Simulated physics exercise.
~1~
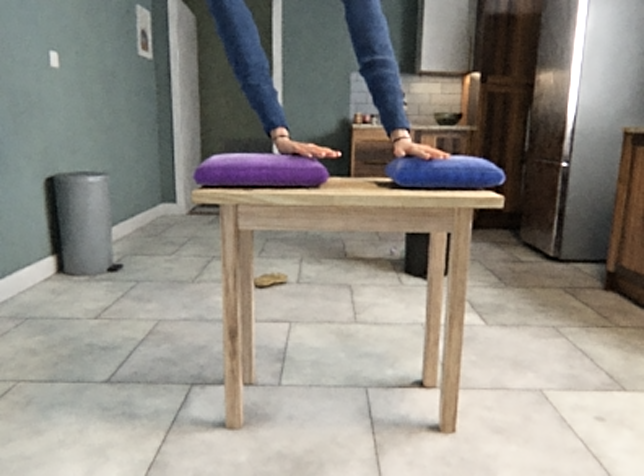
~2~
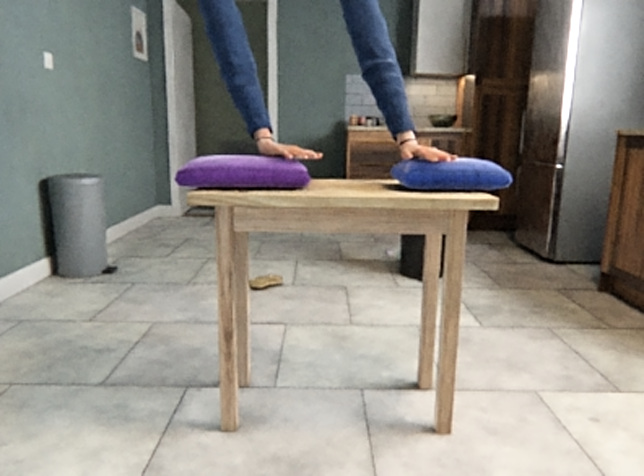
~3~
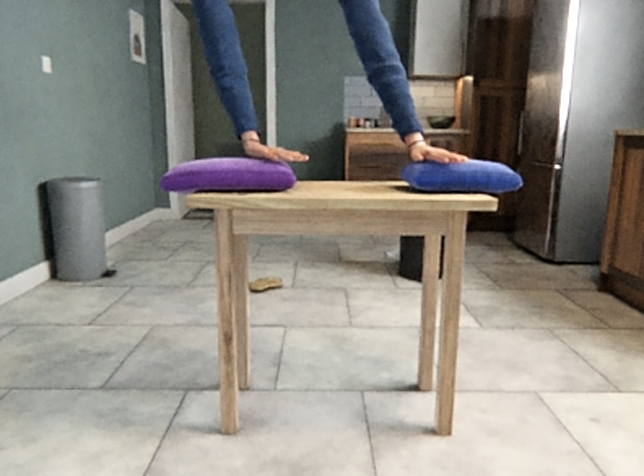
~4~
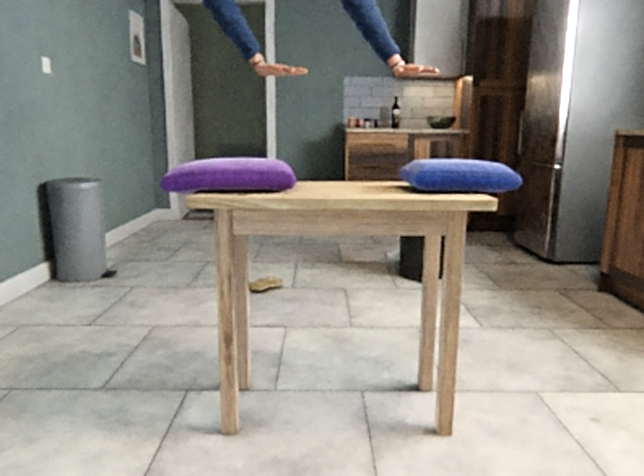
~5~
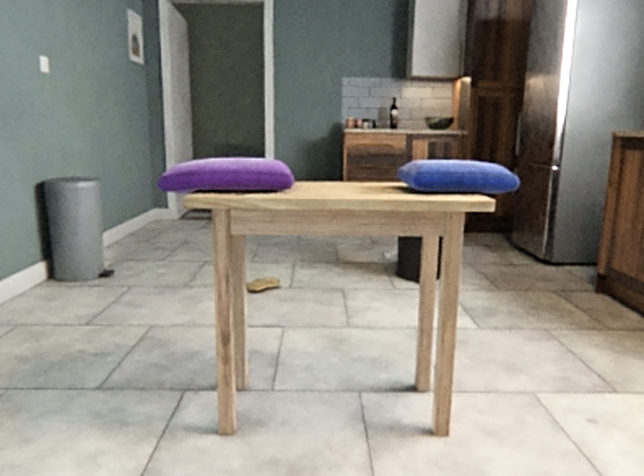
Two hands push a purple pillow to the left and a blue soft bag to the right, toward opposite ends of a small wooden table, then lift away out of view, leaving both soft items resting still on the tabletop.
